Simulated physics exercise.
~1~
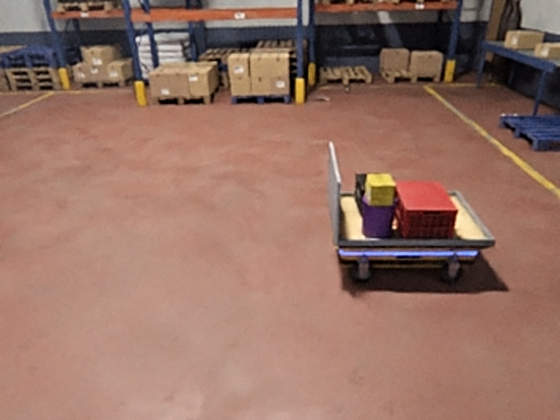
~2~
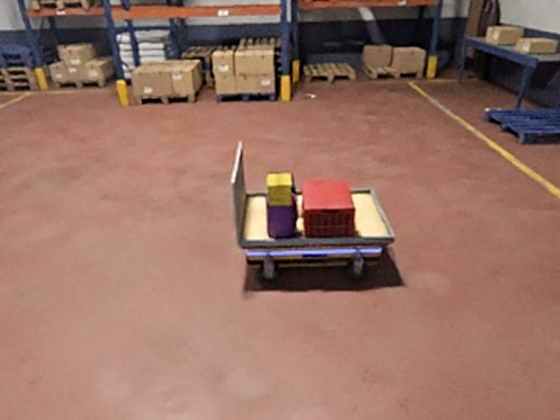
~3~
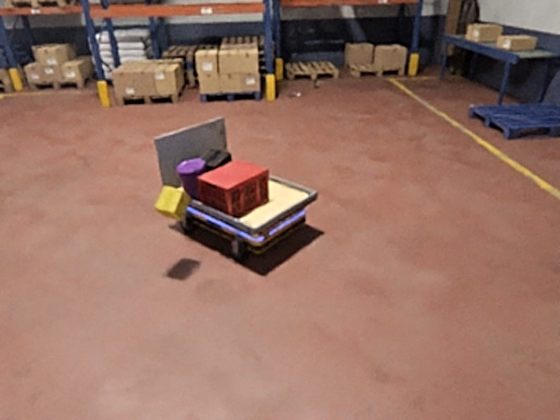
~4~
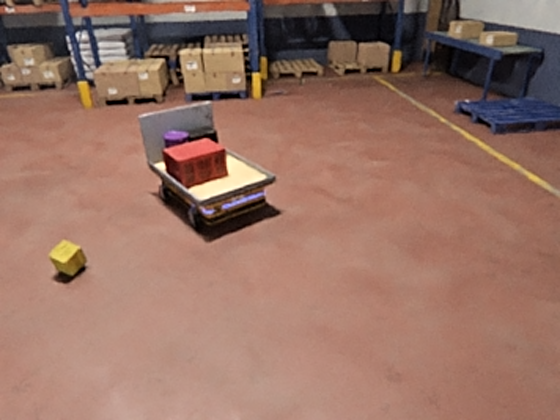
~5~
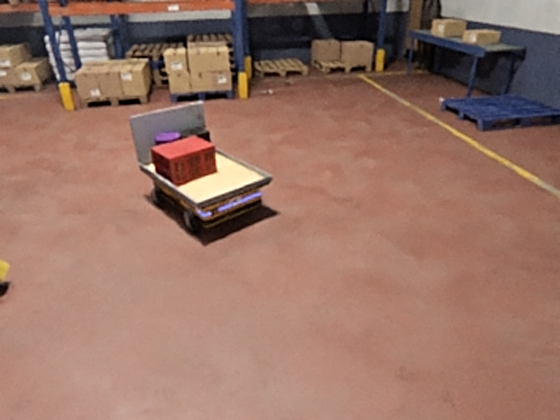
At first, a low cart with a tall board at its left end carries a red crate, a purple pail, a yellow parcel and a dark box across a reddish warehouse floor. It rolls left with its load still aboard. Then the cart swings away from the viewer, and the yellow parcel tumbles over its near side. The parcel drops to the floor and travels left while the cart moves a little farther back. Finally, the cart stands still with the crate, pail and dark box aboard, the parcel barely visible at the left edge.
